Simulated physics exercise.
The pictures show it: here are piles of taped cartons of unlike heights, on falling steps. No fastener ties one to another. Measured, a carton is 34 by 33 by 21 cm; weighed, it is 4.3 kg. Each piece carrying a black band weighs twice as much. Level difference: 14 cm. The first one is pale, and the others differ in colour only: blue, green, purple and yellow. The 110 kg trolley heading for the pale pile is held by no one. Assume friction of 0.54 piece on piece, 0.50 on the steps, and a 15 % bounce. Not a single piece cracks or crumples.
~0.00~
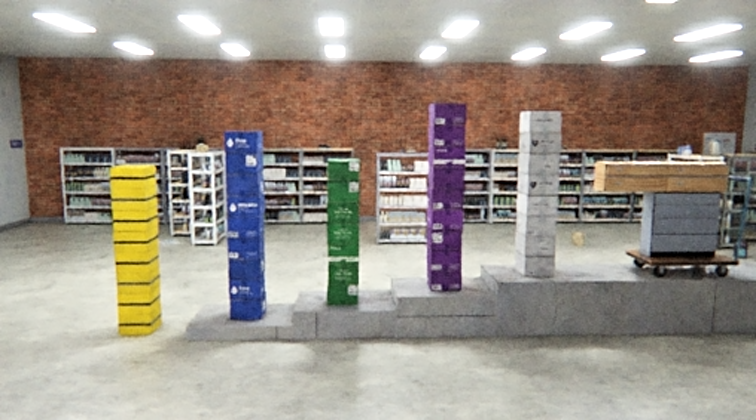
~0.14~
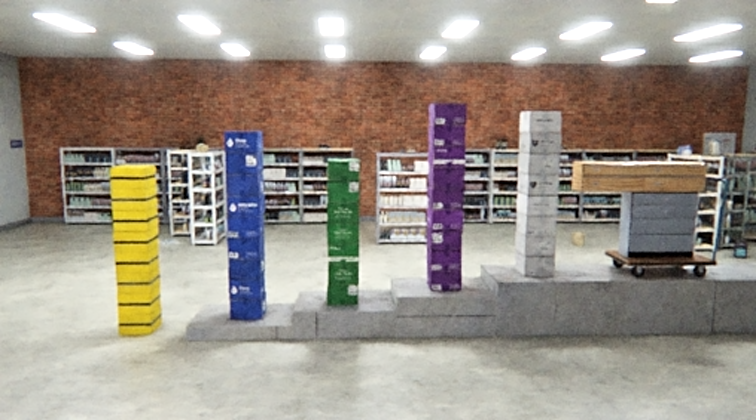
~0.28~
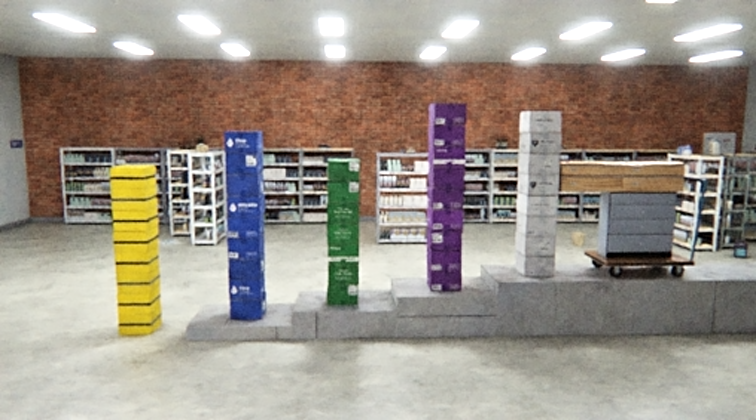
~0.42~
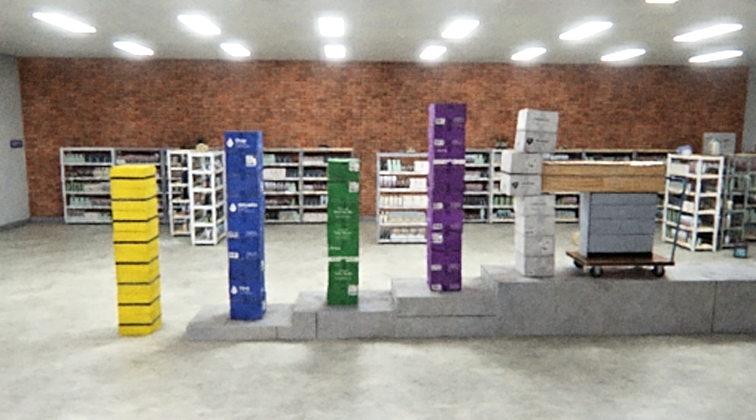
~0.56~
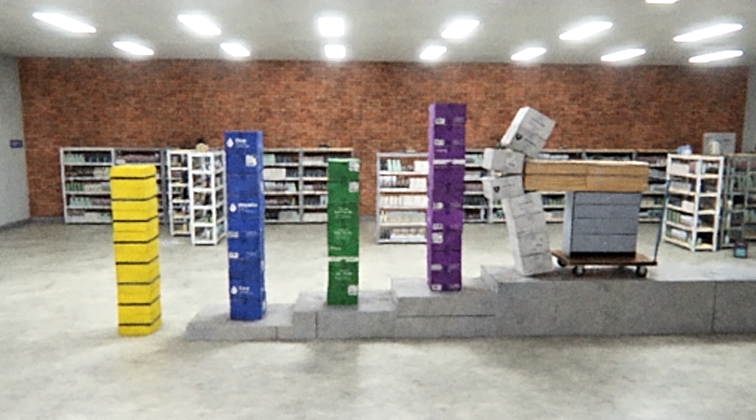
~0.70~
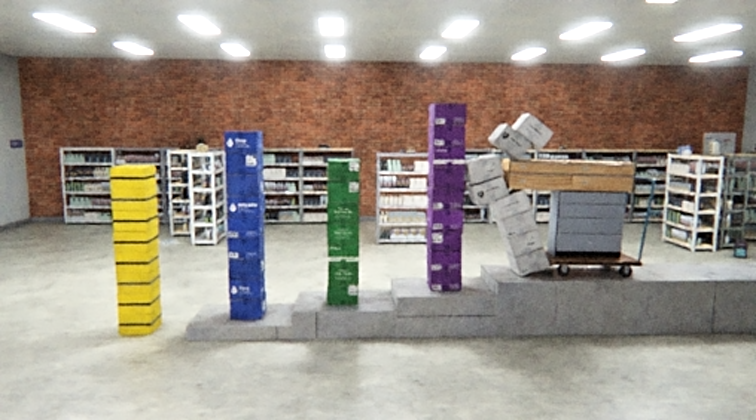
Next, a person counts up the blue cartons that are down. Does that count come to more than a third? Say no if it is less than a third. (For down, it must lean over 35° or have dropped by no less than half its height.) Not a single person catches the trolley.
Yes.
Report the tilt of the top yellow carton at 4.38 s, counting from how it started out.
It sits at about 80 degrees.
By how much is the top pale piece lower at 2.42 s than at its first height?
Some 20 centimetres.
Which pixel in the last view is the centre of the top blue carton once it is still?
It ends up centred close to (52, 293).
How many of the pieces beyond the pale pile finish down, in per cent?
It works out at roughly 100 per cent.
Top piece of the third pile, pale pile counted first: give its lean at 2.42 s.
The top piece is tilted around 0°.
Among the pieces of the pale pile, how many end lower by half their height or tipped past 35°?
4 of the pale pieces.
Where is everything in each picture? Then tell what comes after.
In the first frame (we follow the side turned to the camera), load (612, 172) 50 cm short; top blue carton (241, 142); top yellow carton (127, 178); no other piece has moved.
Load (589, 172) 26 cm short; top blue carton (241, 142), in the second frame.
Load (566, 172) 25 mm short; top blue carton (241, 142), in the third frame.
Load (547, 171) 19 cm in, top of the pale pile leaning 6°; top blue carton (241, 142); no other piece has moved, in the fourth frame.
Load (530, 170) 37 cm in, top of the pale pile leaning 30°; top blue carton (241, 142); no other piece has moved, in the fifth frame.
Load (515, 169) 54 cm in, top of the pale pile leaning 38°; top blue carton (241, 142); top purple carton (451, 114); no other piece has moved, in the sixth frame.
Around 2.42 s, 4 of the pale pile down; none of the 9 blue cartons down (4 of 33 in all colours); top blue carton unmoved; top purple carton tipped 37°, 18 cm lower.
Around 3.32 s, 4 of the pale pile down; none of the 9 blue cartons down (16 of 33 in all colours); top blue carton tipped 21°; top purple carton tipped 19°, 69 cm lower.
Around 4.38 s, 4 of the pale pile down; 9 of the 9 blue cartons down (33 of 33 in all colours); top blue carton tipped 51°, 1.00 m lower; top yellow carton on its side.
Finally (6.7 s), 4 of the pale pile down; 9 of the 9 blue cartons down (33 of 33 in all colours); top blue carton on its side; top yellow carton on its side. That is 100 per cent. Seen by the last camera, middles, top blue carton near (52, 293).
